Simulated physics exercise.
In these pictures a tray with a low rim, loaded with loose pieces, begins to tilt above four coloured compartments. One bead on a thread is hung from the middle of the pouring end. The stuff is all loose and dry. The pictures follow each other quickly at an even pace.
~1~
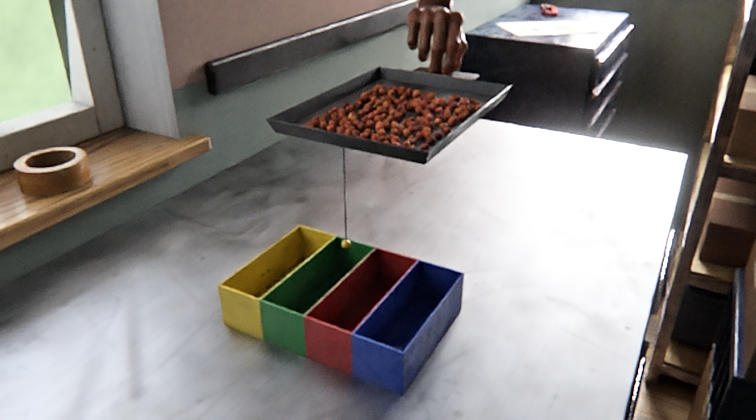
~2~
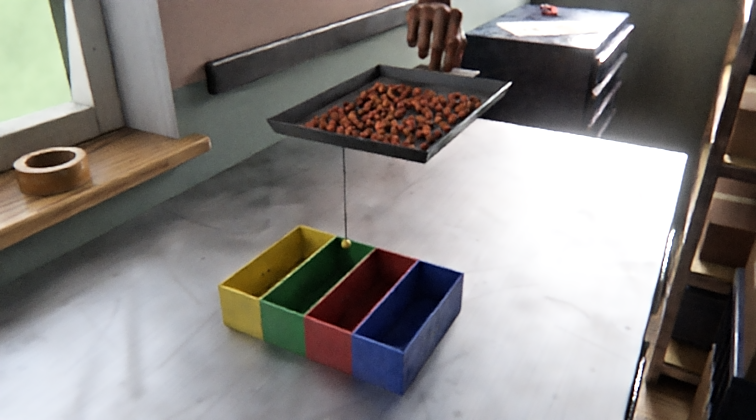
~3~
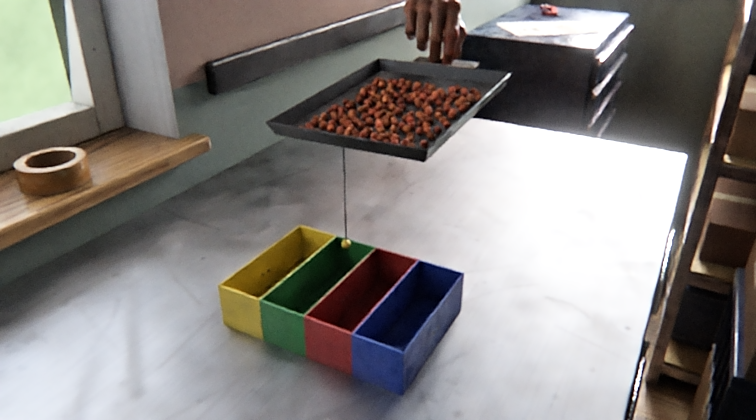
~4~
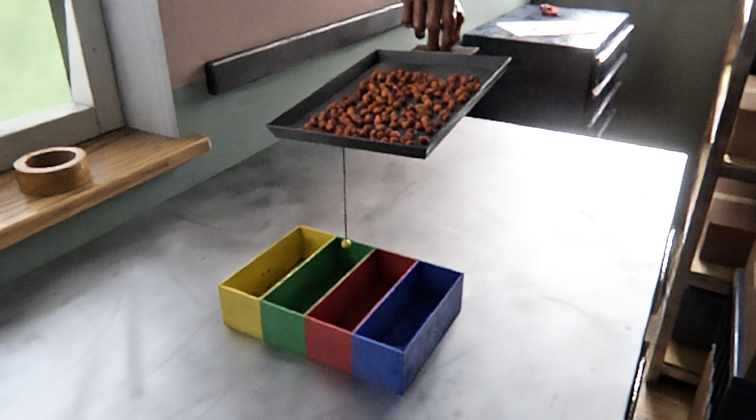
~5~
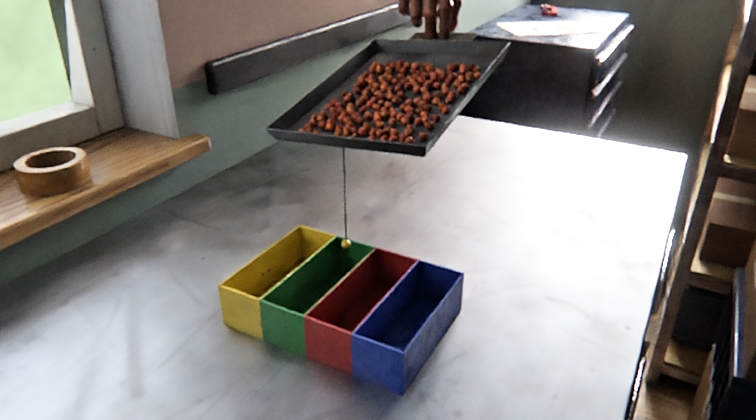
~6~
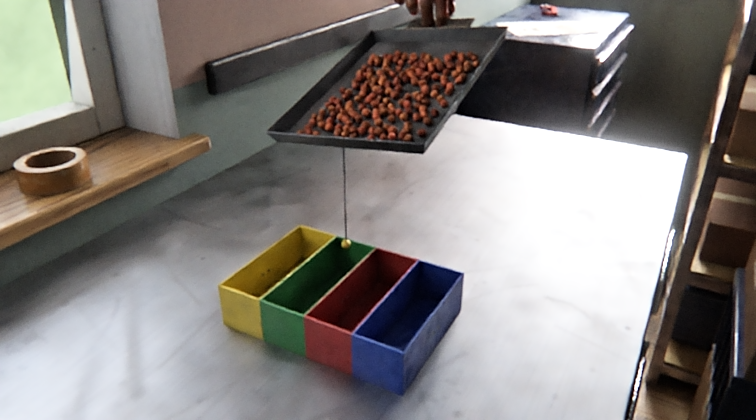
On a pale marbled tabletop by a window, a hand at the far edge of a dark tray of reddish-brown pellets gradually tilts it toward its left front corner, above yellow, green, red and blue compartments and a hanging bead.
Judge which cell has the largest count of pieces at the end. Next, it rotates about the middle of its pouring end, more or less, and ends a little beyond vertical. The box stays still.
Largest count: Yellow.
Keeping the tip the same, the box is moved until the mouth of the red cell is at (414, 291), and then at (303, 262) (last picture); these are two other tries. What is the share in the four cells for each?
Well, you'd get about 10 per cent and then about 100 per cent.
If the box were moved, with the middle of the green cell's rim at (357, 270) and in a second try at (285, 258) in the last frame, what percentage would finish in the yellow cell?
Around 20 and then 40 per cent.
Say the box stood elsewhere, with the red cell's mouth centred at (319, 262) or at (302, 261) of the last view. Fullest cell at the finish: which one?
You'd see the green one win the first time and that green cell win the second.
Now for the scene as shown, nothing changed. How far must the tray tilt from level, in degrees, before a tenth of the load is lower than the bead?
A tilt of roughly 85°.
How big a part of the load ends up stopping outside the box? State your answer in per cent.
I'd say roughly 40 per cent of the load.
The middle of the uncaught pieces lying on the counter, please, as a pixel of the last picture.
It's centred at about (239, 269).
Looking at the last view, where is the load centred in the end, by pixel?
Near pixel (280, 282).
Just after the last frame, tray tipped steeply; almost all on the tray; just a few falling or outside the box.
A moment on, tray tipped right over; about a tenth on the tray; roughly a third in the yellow cell; about a tenth in the green cell; roughly half falling or outside the box.
Further on, tray tipped past a quarter turn; roughly half in the yellow cell; about a tenth in the green cell; roughly a third falling or outside the box.
When it is over, tray tipped past a quarter turn; roughly half in the yellow cell; about a tenth in the green cell; not one in the blue cell; not one in the red cell; roughly a third outside the box.
